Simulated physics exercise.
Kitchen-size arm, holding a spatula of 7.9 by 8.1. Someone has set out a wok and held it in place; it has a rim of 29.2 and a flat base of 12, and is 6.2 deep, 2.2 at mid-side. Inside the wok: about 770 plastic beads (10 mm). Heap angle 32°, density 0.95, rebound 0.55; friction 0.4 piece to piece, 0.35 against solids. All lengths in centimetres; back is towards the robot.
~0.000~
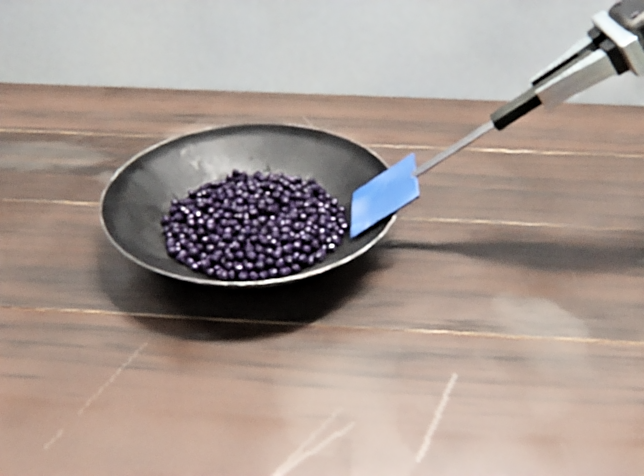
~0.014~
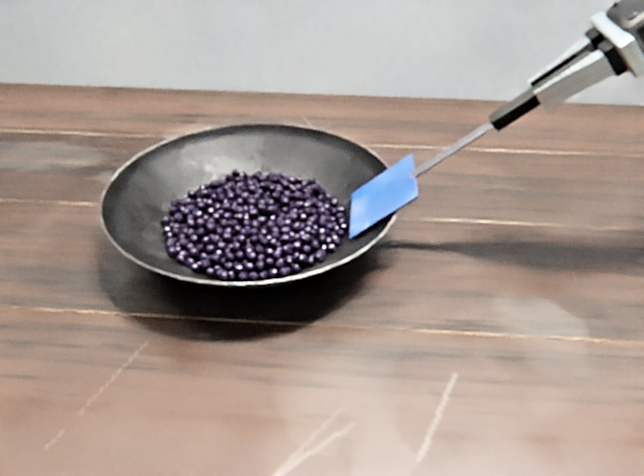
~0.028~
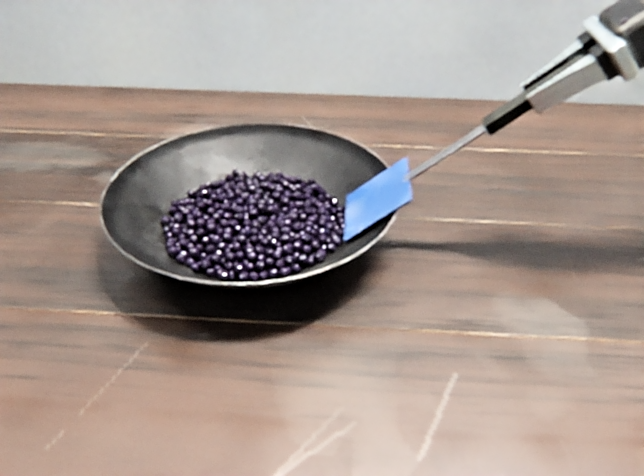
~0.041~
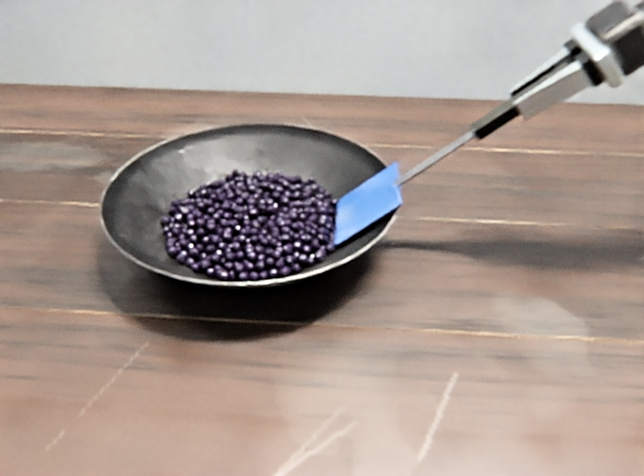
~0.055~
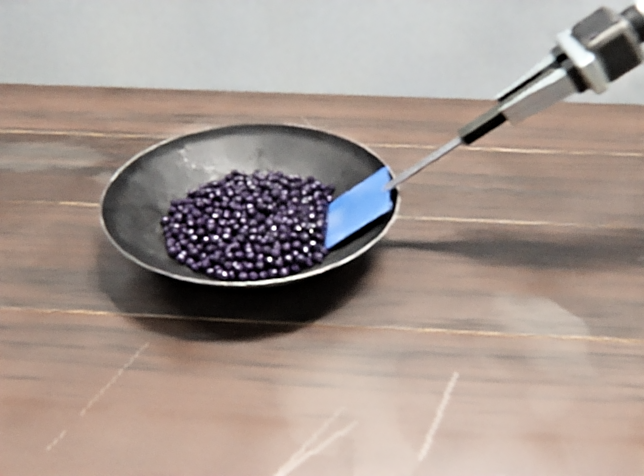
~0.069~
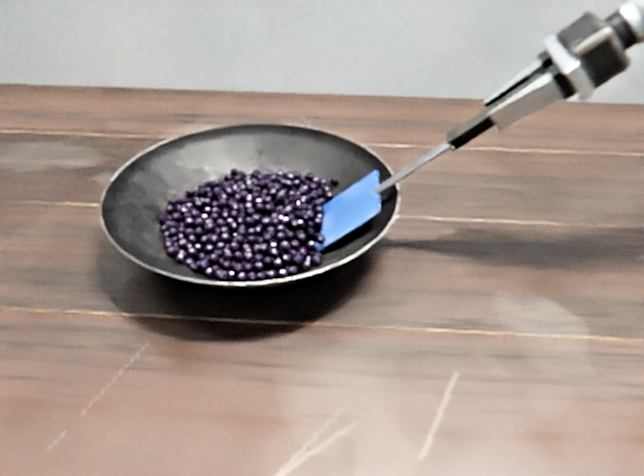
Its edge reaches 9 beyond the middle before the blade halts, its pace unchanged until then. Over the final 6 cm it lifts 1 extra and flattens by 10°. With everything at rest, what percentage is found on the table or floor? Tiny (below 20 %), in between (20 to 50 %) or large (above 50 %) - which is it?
Tiny, so below 20 %.
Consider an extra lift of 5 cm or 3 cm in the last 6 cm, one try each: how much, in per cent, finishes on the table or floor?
I'd put it near 15 in a hundred, then near 20 in a hundred.
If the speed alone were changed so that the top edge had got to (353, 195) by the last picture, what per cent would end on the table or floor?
Expect about 35 per cent there.
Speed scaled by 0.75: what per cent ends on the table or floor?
5 %.
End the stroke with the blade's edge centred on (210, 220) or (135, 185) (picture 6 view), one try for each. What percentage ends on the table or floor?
I'd say roughly 0 per cent, then roughly 35 per cent.
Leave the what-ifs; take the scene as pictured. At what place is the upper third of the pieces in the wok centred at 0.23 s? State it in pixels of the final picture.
I'd say close to (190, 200).
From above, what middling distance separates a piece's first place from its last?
The answer is about 5 cm.
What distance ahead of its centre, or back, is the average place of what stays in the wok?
What stays is shifted forward by around 4.5 cm.
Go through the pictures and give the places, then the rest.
In the first picture, spatula top edge at (416, 174), sloping 41°; upper third of the load around (254, 213), from x 165 to 345, top at y 175; 771 in the wok.
In the second picture, spatula top edge at (415, 174), sloping 41°; upper third of the load around (254, 213), from x 165 to 345, top at y 175.
In the third picture, spatula top edge at (409, 177), sloping 41°; upper third of the load around (254, 213), from x 165 to 345, top at y 175.
In the fourth picture, spatula top edge at (399, 182), sloping 41°; upper third of the load around (254, 213), from x 165 to 340, top at y 175.
In the fifth picture, spatula top edge at (388, 187), sloping 41°; upper third of the load around (259, 213), from x 165 to 340, top at y 175.
In the sixth picture, spatula top edge at (378, 191), sloping 41°; upper third of the load around (258, 212), from x 160 to 335, top at y 170; 771 in the wok.
After 0.15 s, sloping 41°, highest piece 8 above the table; 771 in the wok.
After 0.23 s, sloping 38°, highest piece 6 above the table; 771 in the wok.
After 0.47 s, sloping 31°, highest piece 8 above the table; 691 in the wok, 64 on the table or floor, 16 on the blade or in flight.
After 1.52 s, sloping 31°, highest piece 7 above the table; 689 in the wok, 82 on the table or floor.
At rest, 689 in the wok, 82 on the table or floor. That is 11 % on the table or floor.
